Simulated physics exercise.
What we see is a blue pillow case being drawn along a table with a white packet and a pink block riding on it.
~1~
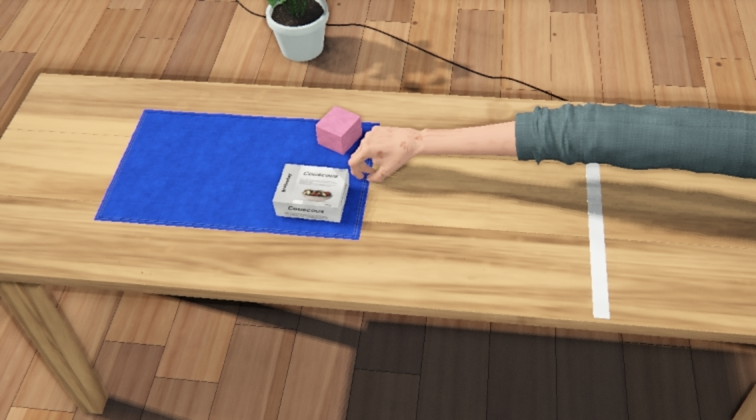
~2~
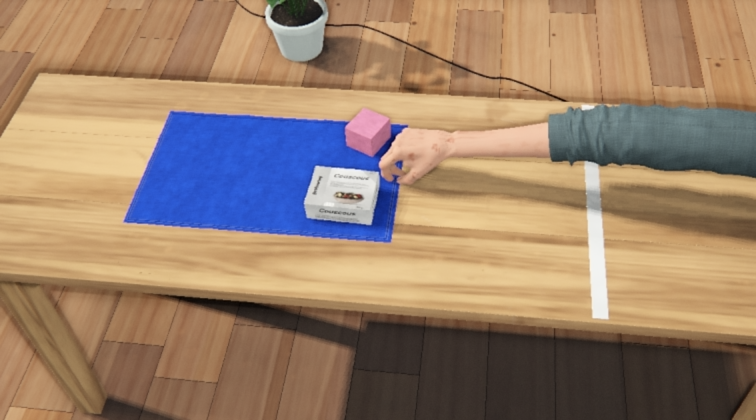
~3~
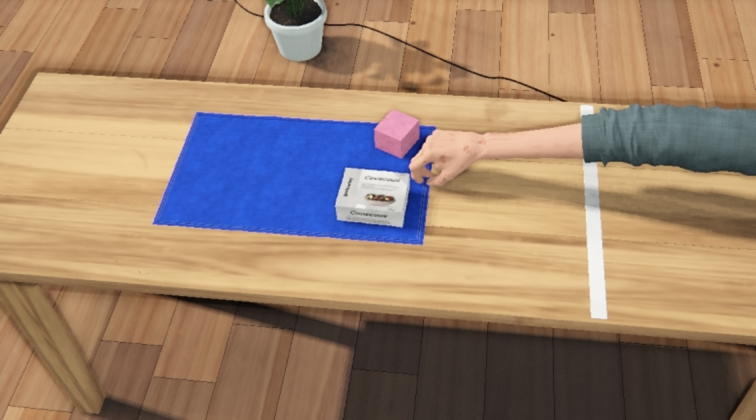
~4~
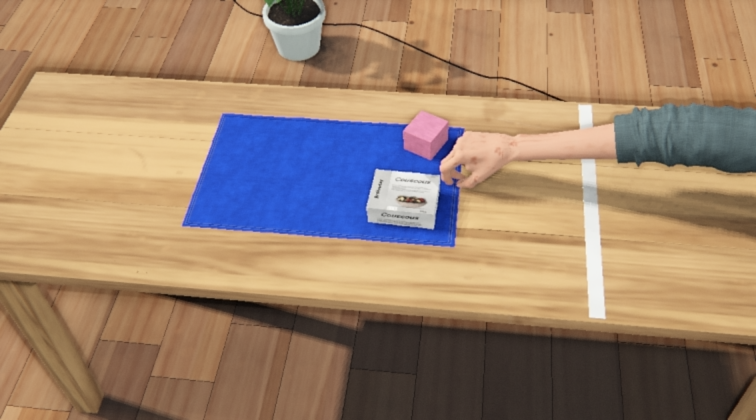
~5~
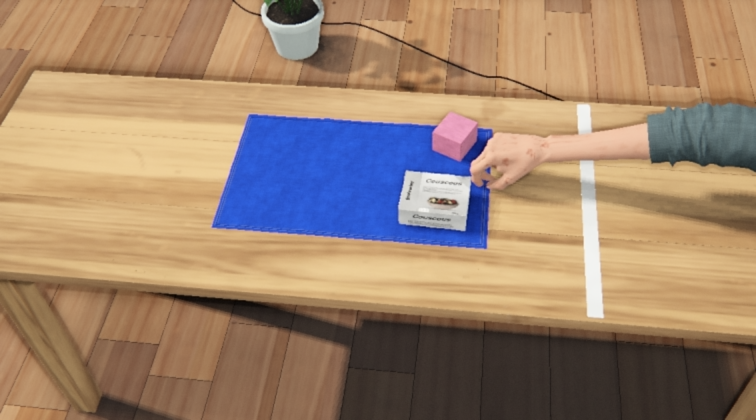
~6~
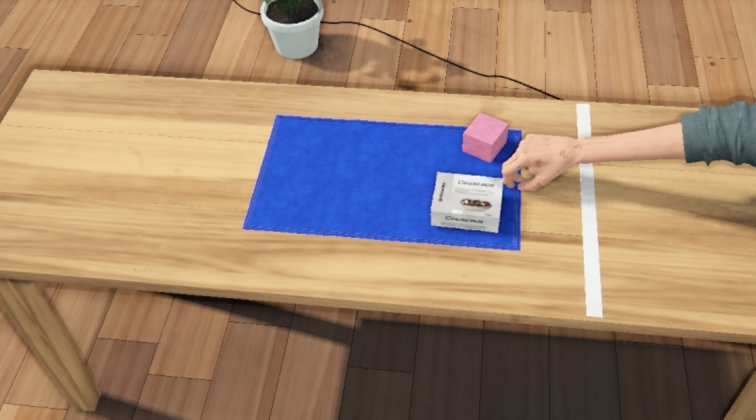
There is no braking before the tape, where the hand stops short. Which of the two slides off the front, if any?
As it turns out, the white packet slides clear of the cloth; the pink block leaves the cloth.
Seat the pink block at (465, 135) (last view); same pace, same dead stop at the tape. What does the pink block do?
It leaves the cloth.
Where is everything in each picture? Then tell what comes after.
In the first picture, pillow case end (359, 240); white packet (311, 185); pink block (338, 121); tape (600, 295).
In the second picture, pillow case end (391, 243), far hem (123, 222); pink block (368, 123).
In the third picture, pillow case end (423, 245); white packet (373, 189).
In the fourth picture, pillow case end (455, 247), far hem (182, 226); pink block (426, 126).
In the fifth picture, pillow case end (486, 249); white packet (435, 192).
In the sixth picture, pillow case end (520, 251), far hem (243, 229); white packet (468, 194); pink block (487, 128); tape (594, 294).
Then, 0.06 s past the final frame, hem short of the tape; white packet on the cloth near (507, 205); pink block on the cloth near (523, 140).
Then, 0.17 s past the final frame, hem at the tape; white packet on the cloth near (576, 210); pink block ahead of the hem near (588, 144).
When it is over, hem at the tape; white packet ahead of the hem near (664, 217); pink block ahead of the hem near (663, 150). The white packet leaves the cloth and the pink block shoots off the front.
